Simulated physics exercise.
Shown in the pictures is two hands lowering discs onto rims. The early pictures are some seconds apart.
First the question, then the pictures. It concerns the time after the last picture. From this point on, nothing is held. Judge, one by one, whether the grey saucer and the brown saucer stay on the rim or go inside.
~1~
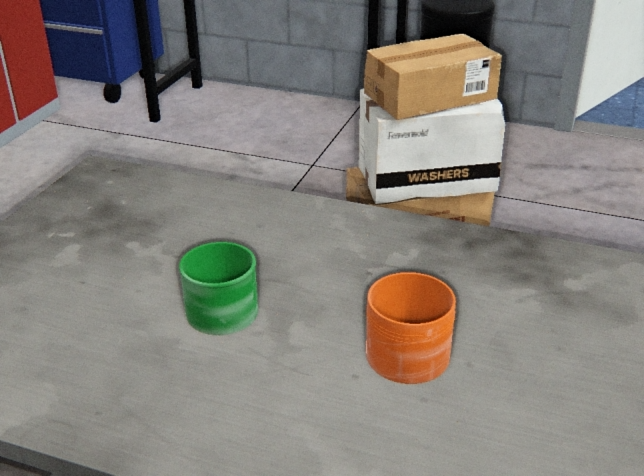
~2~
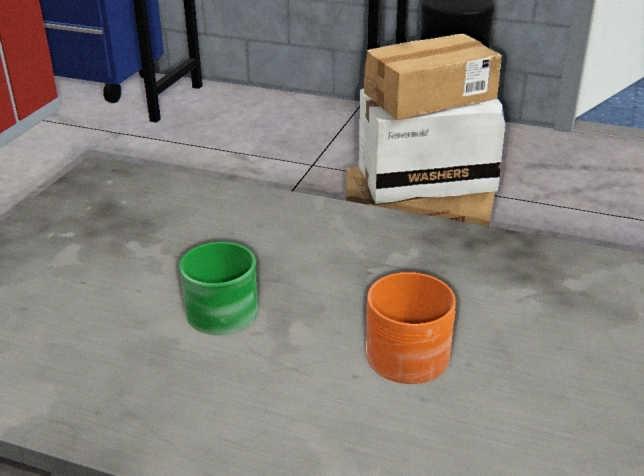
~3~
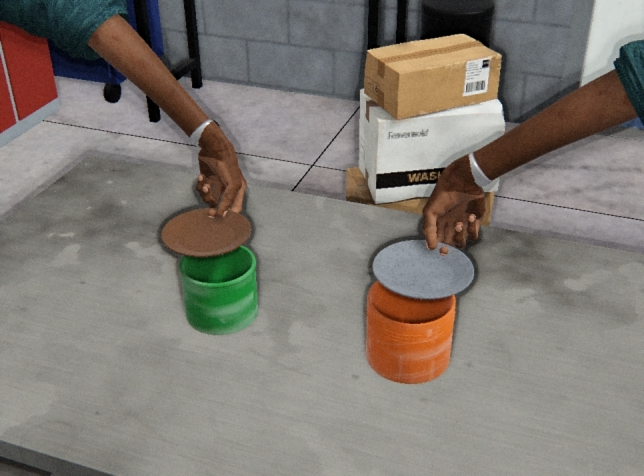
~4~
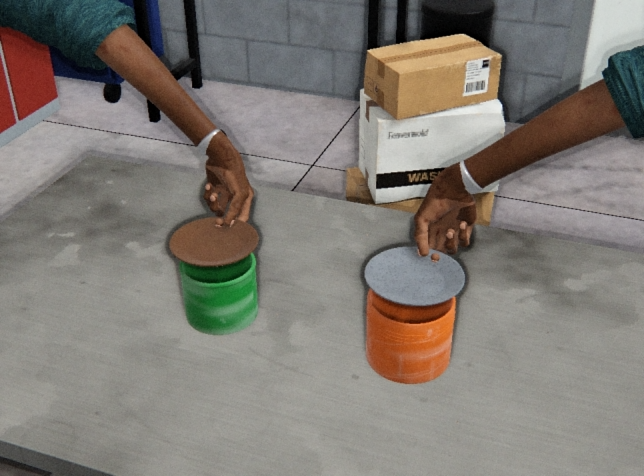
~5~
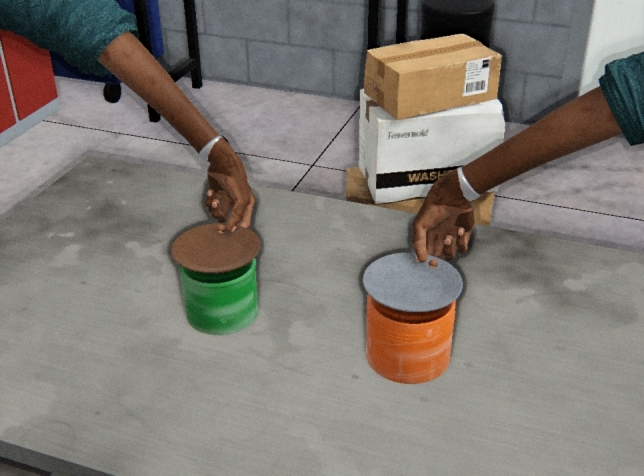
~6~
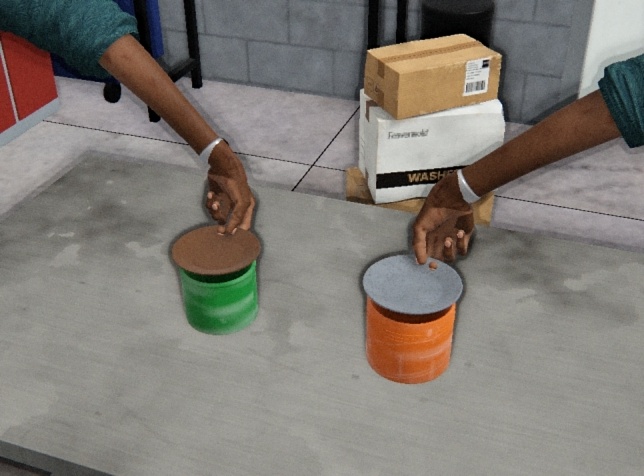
In the end the grey saucer will stay up I'd say. The brown saucer will stay up I'd say.
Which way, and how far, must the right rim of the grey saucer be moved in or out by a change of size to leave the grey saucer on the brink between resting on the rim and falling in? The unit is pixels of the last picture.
Left, by roughly 8 pixels.
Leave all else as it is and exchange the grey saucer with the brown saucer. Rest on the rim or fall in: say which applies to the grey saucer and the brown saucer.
Once moved, the grey saucer does not fall in; as for the brown saucer, it does not fall in.
Then, 0.10 s on from there, grey saucer moving near (412, 293); brown saucer moving near (217, 258).
In the end, the grey saucer covers the opening, near (412, 293); the brown saucer covers the opening, near (217, 258).
